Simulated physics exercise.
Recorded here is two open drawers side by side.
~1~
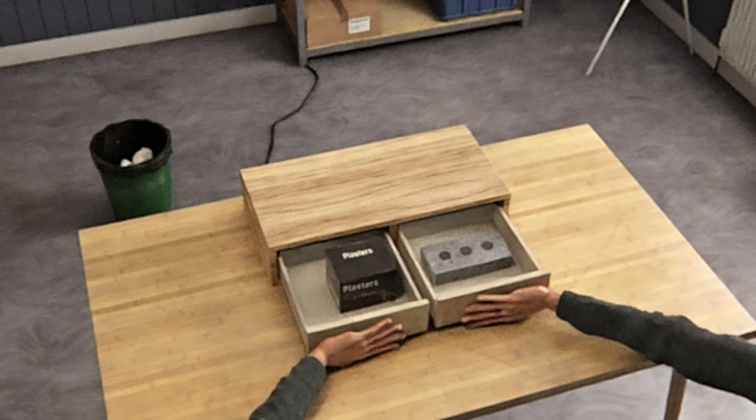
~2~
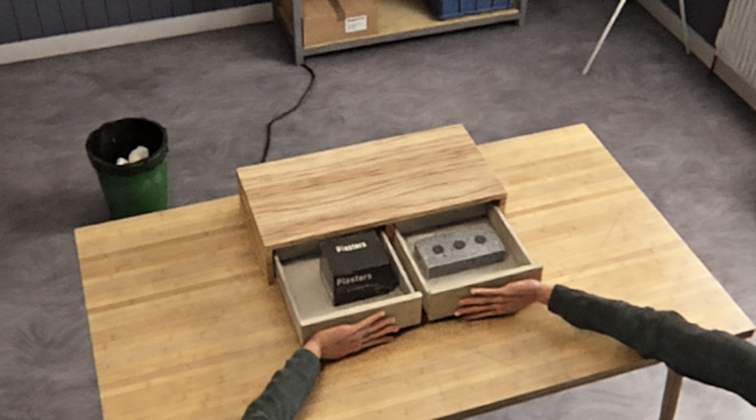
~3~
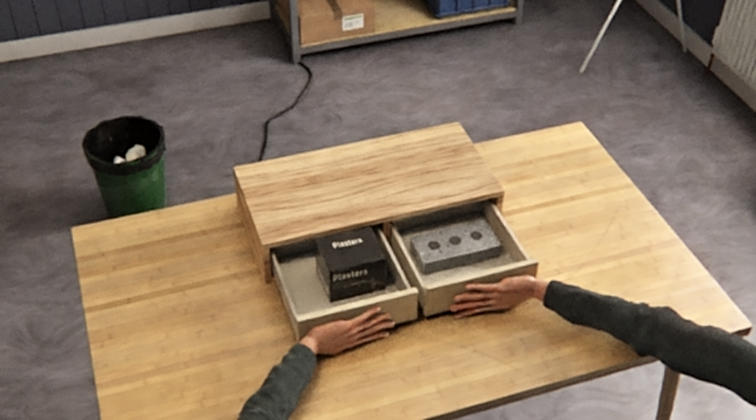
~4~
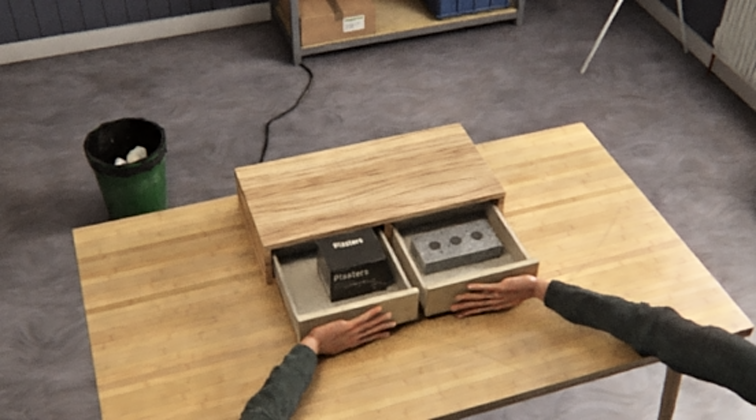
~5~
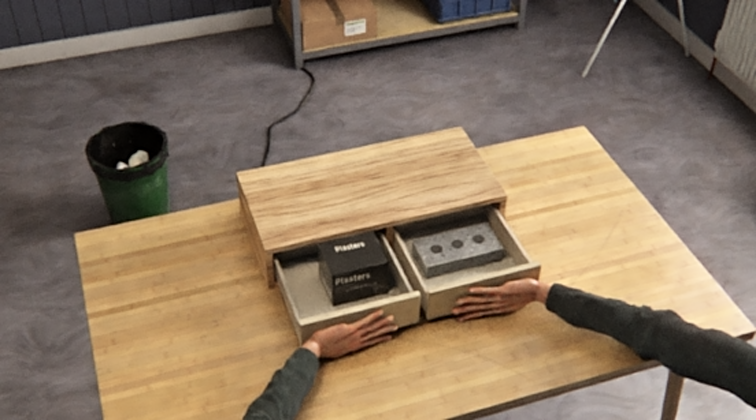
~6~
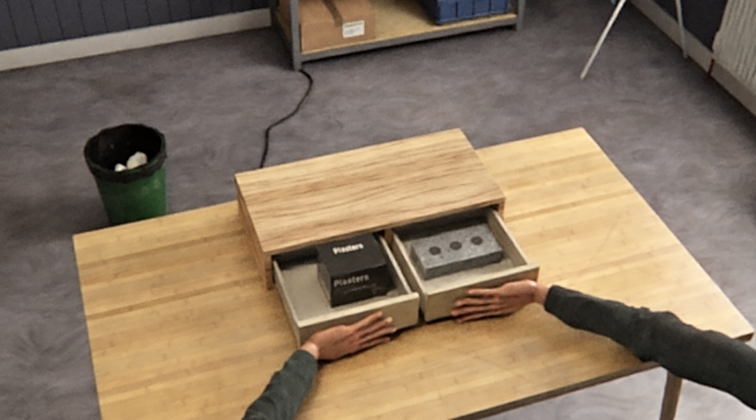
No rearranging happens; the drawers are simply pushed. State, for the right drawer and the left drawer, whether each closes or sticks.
Predicted: The right drawer closes, the left drawer sticks.
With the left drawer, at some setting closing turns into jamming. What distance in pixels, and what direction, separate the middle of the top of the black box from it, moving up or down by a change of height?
Roughly 8 pixels, downward.
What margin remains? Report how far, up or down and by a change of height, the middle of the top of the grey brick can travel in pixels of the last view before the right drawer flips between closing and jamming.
Some 12 pixels, up.
Then, 0.40 s later than the last frame, right drawer starting in; left drawer starting in.
Then, 0.70 s later than the last frame, right drawer about half in; left drawer stopped, still ajar.
When it is over, the right drawer closes; the left drawer jams.
